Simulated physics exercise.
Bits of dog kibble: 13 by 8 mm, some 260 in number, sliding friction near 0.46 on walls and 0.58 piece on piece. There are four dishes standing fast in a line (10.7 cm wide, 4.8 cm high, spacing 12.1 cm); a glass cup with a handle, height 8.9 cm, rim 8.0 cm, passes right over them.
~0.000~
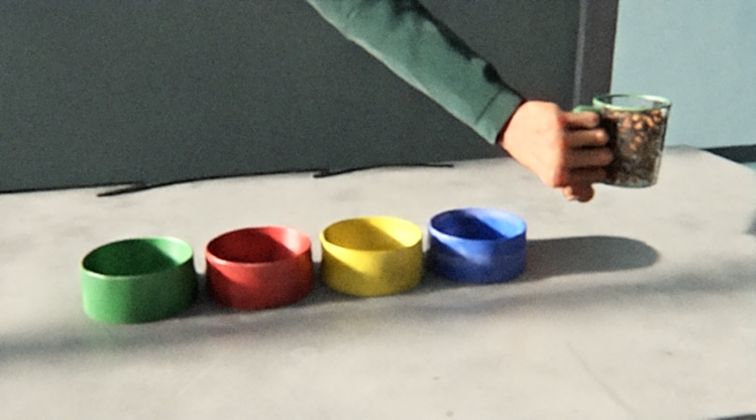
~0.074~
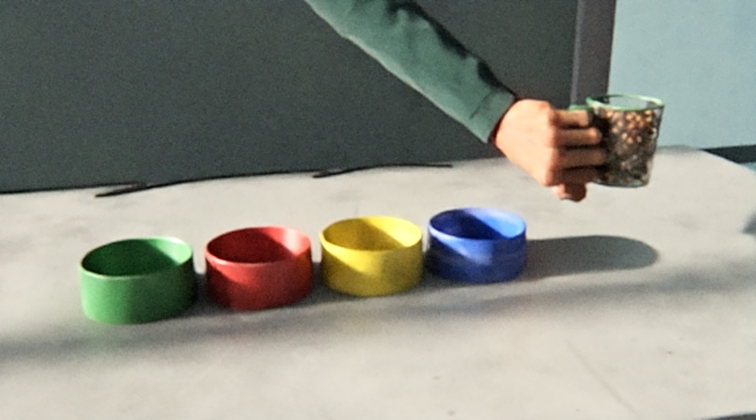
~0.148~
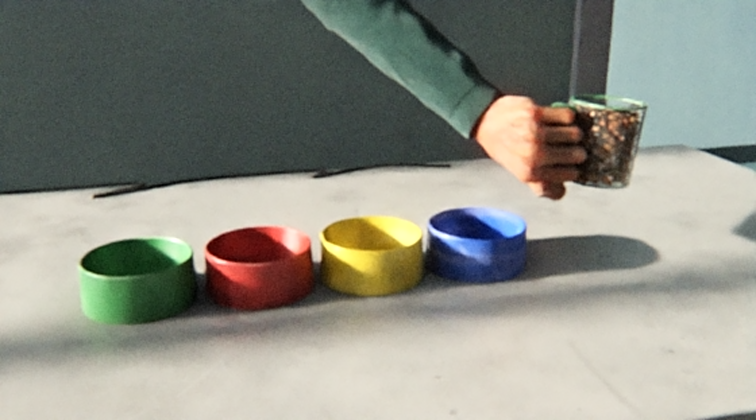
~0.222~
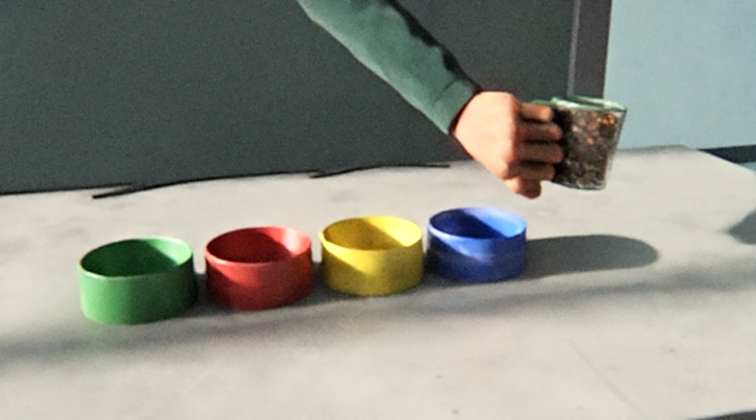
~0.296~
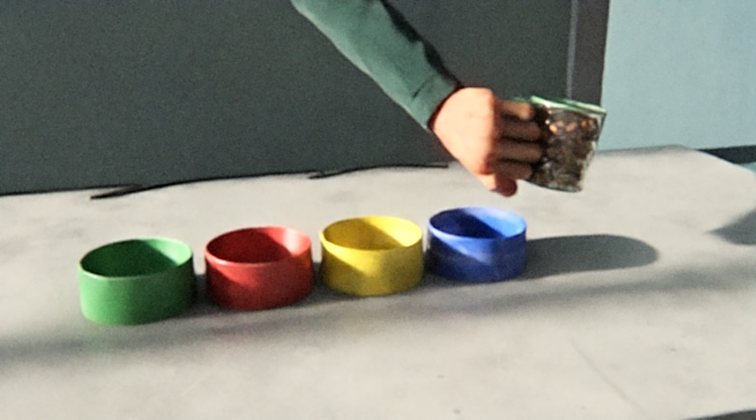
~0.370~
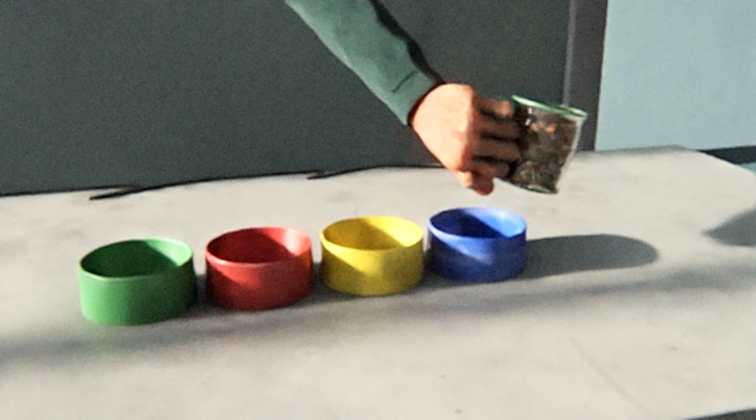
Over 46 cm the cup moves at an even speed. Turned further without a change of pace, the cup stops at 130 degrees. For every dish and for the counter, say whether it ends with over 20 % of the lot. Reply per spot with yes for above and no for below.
Red: Yes, above. Blue: No, below. Green: No, below. Yellow: No, below. Counter: No, below.
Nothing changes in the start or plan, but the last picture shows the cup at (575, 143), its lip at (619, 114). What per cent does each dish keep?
Dish by dish: Red 50 per cent, blue 0 per cent, green 0 per cent, yellow 30 per cent.
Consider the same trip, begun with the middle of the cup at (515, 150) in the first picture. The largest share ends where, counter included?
I'd say green collects the most.
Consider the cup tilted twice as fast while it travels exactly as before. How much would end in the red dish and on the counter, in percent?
In that case the red dish gets 80 while the counter gets 10.
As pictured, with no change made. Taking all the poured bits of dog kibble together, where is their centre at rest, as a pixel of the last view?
Near (264, 264).
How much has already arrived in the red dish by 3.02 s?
About 100 percent up to now.
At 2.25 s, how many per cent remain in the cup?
Near 75 per cent of the load.
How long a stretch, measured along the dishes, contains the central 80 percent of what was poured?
The stretch is around 6 cm long.
After 1.50 s, tilt 68 degrees; cup holds 100 %.
Then, at 2.25 s, tilt 103 degrees; cup holds 75 %, red 25 %.
Then, at 3.02 s, tilt 130 degrees; cup holds 0 %, red 100 %.
In the end, at 3.4 s, red 100 %, blue 0 %, green 0 %, yellow 0 %, counter 0 %.
